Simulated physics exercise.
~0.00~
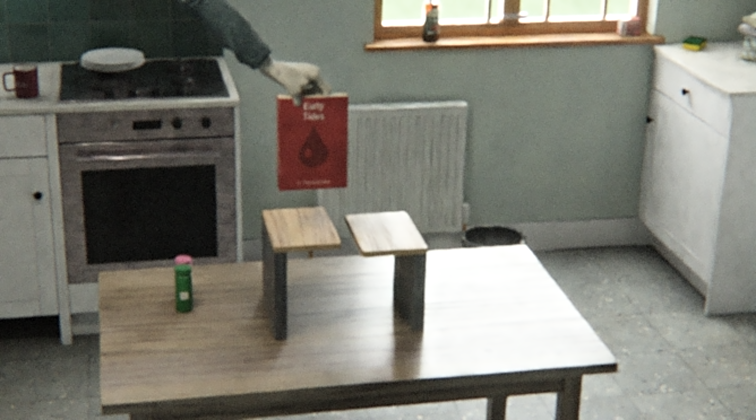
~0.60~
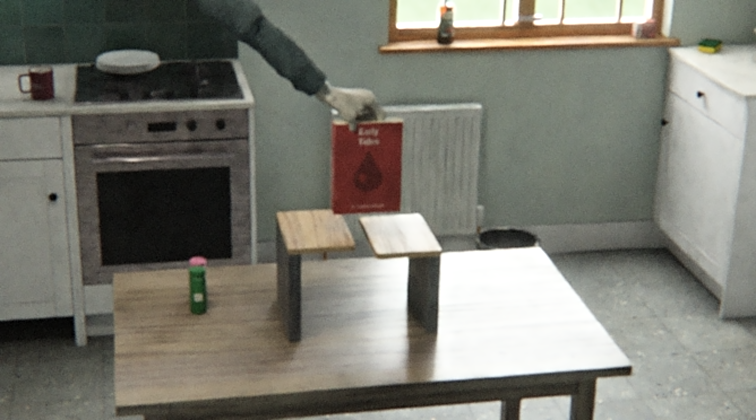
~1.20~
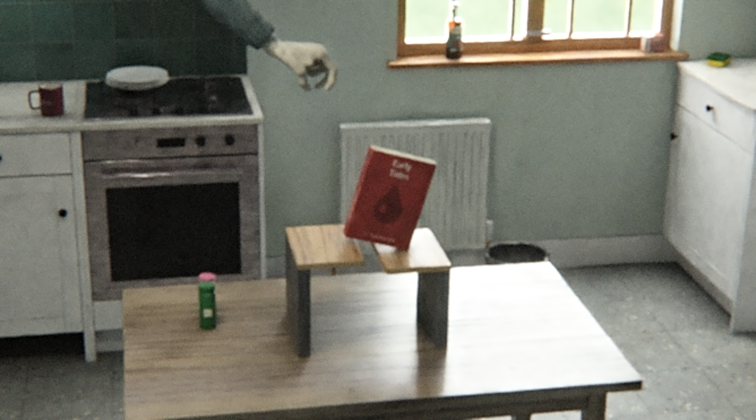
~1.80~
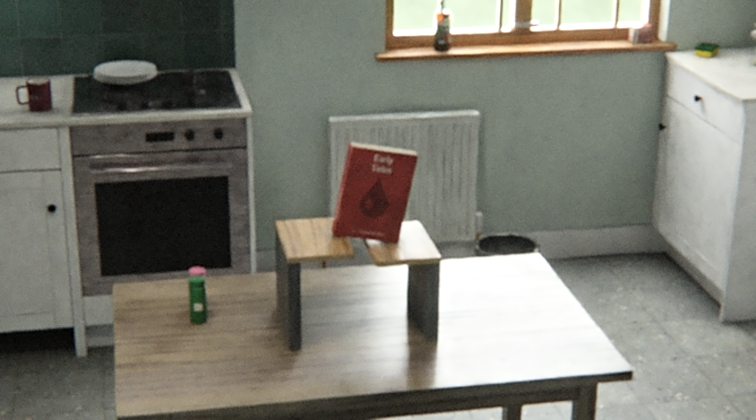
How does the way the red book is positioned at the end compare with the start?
At the start the red book is held upright by the hand, but at the end it is leaning, caught on top of the ledges.
